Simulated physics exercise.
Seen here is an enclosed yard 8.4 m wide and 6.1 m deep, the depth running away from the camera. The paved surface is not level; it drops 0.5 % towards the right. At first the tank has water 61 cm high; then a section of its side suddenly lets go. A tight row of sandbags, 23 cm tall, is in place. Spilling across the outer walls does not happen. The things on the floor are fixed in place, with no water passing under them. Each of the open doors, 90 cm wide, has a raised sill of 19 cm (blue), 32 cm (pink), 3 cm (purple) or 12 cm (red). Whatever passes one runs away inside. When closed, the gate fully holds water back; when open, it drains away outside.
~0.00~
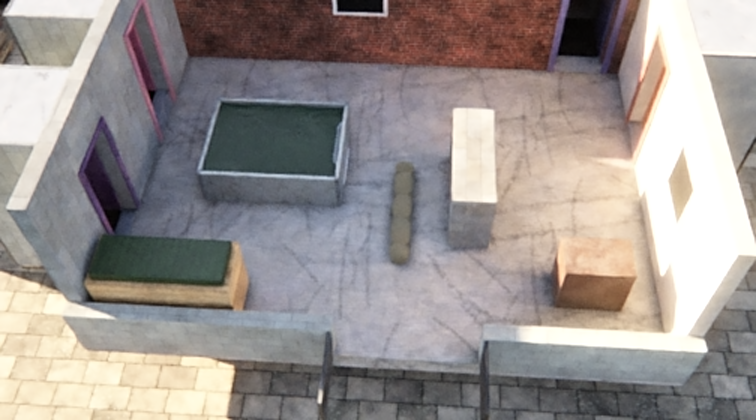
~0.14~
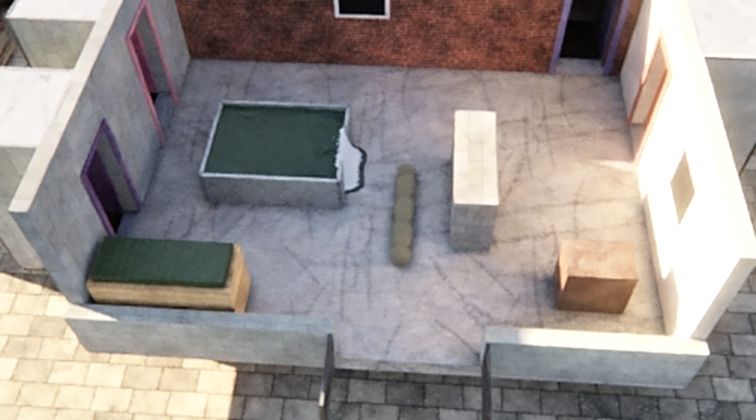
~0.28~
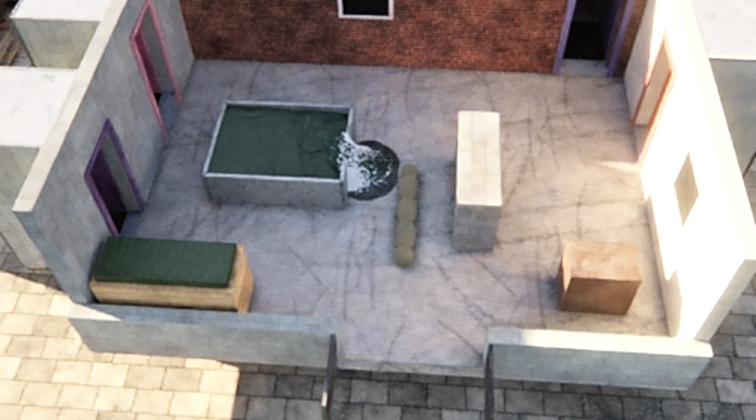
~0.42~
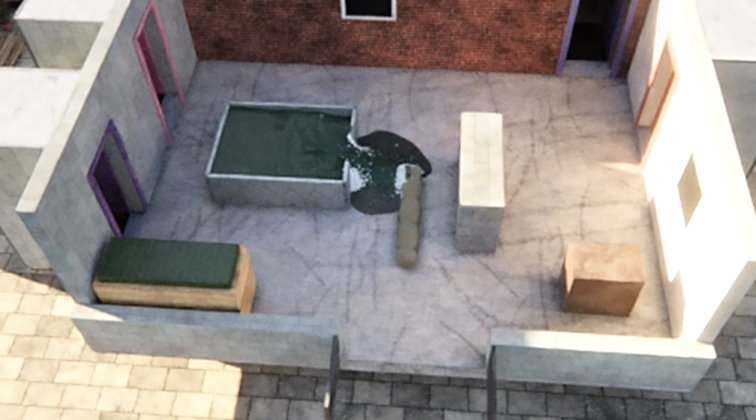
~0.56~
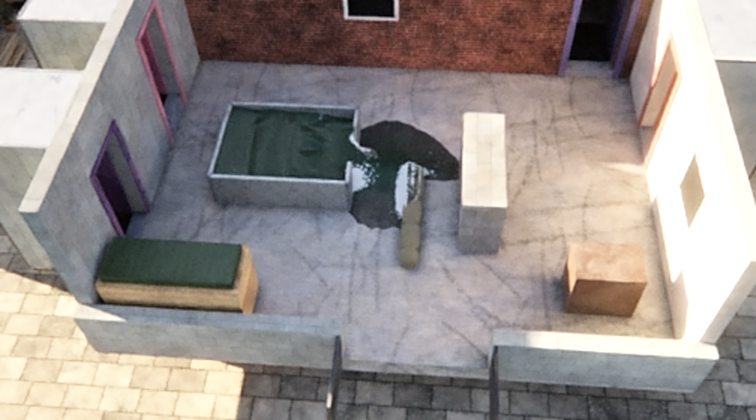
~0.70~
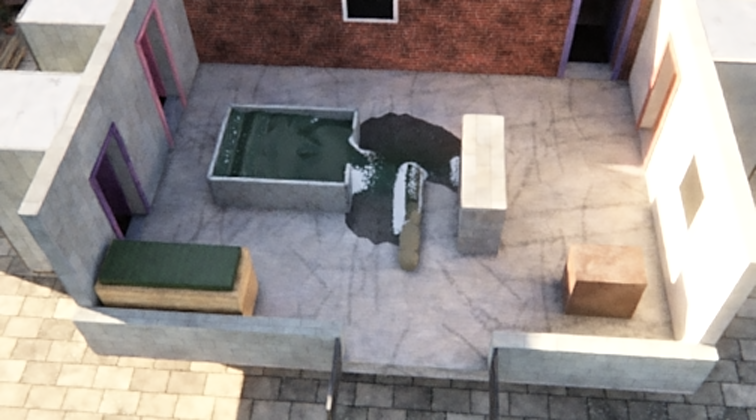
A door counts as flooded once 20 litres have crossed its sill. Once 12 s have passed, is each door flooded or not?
The blue door will undershoot the limit, the pink door will undershoot the limit, the purple door will undershoot the limit, the red door will undershoot the limit.
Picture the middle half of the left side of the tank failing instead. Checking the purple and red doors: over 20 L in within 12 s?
Purple door surpasses it, red door doesn't reach it.
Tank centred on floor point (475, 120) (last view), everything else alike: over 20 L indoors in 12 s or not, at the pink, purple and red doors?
Pink: Within limit; purple: Within limit; red: Beyond limit.
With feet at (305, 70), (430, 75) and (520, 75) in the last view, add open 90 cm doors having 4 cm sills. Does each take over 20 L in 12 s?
Check each in turn: The first fails, the second fails, the third succeeds.
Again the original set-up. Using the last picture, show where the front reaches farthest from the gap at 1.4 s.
Point: Roughly (559, 129).
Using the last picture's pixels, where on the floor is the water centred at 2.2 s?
Its balance point sits around (348, 171).
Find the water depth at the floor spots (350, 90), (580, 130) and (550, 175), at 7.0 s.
Reading - approx. 2 / 7 / 2 cm.
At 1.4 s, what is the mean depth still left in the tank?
The mean depth is around 44 cm.
After 1.4 s water covers 20 % of the floor and is deepest (37 cm) near (357, 171); blue door not reached, pink door not reached, purple door not reached, red door not reached.
After 2.2 s water covers 35 % of the floor and is deepest (33 cm) near (396, 189); blue door 11 cm at the sill, 0 L in, pink door not reached, purple door not reached, red door not reached.
After 3.5 s water covers 40 % of the floor and is deepest (26 cm) near (623, 91); blue door 15 cm at the sill, 0 L in, pink door not reached, purple door not reached, red door 9 cm at the sill, 0 L in.
After 7.0 s water covers 70 % of the floor and is deepest (16 cm) near (397, 181); blue door 11 cm at the sill, 1 L in, pink door not reached, purple door 1 cm at the sill, 0 L in, red door 8 cm at the sill, 0 L in.
After 12.0 s water covers 80 % of the floor and is deepest (8 cm) near (396, 189); blue door 6 cm at the sill, 1 L in, pink door not reached, purple door 2 cm at the sill, 1 L in, red door 6 cm at the sill, 0 L in.
